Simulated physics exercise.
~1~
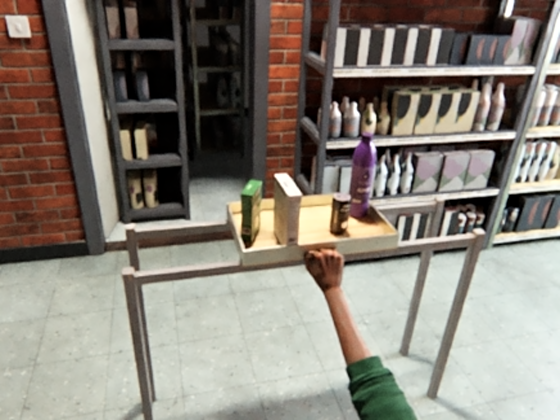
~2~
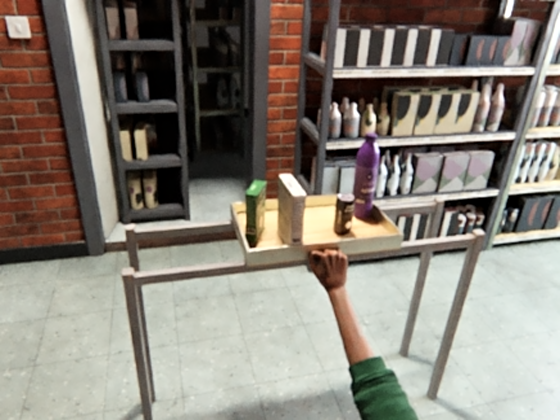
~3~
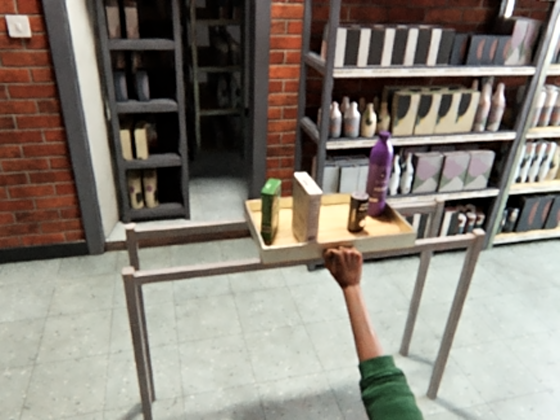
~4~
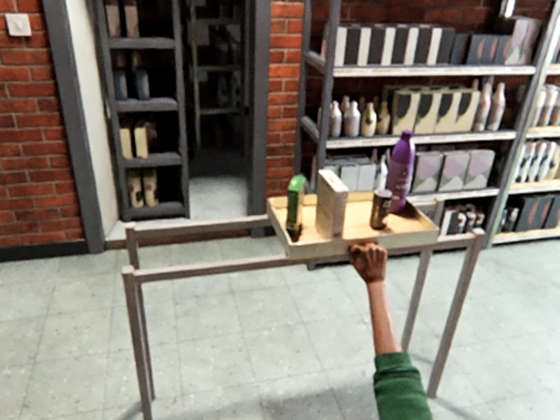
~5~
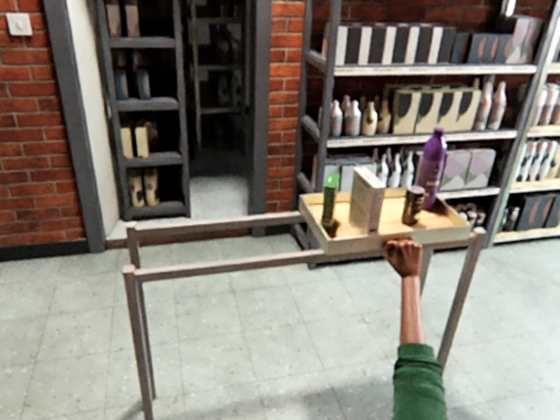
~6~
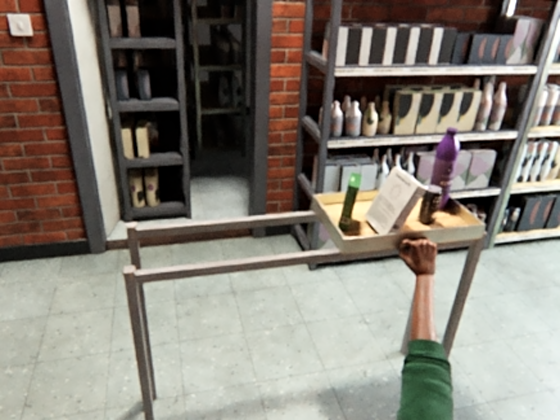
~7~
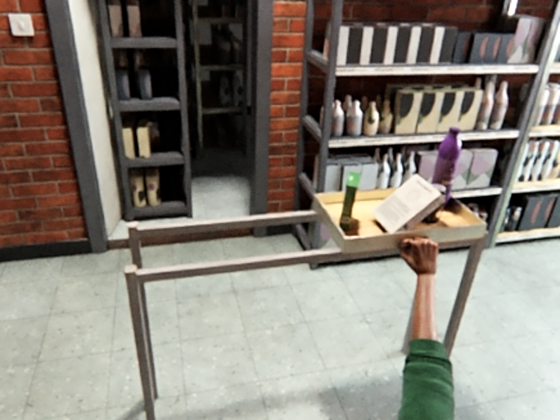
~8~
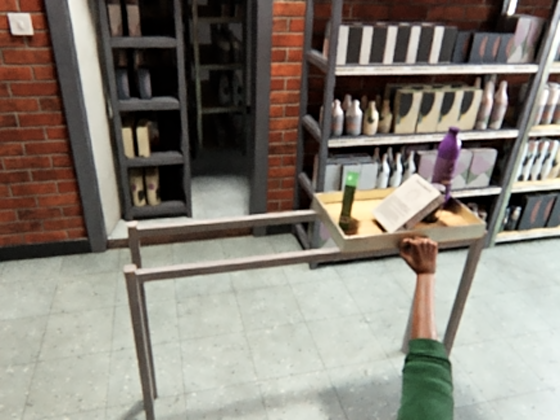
To begin with, a shallow wooden tray sits midway along a narrow metal frame in a shop, holding a green packet, a white packet, a small dark can and a tall purple bottle, all upright. A hand in a green sleeve grips its front edge. The tray barely shifts at first, then slides to the right, faster and faster, as the hand moves along with it. It reaches the right end of the frame and halts, and the white packet tips to the right. The packet ends leaning steeply toward the can and bottle, while the other three items remain standing.
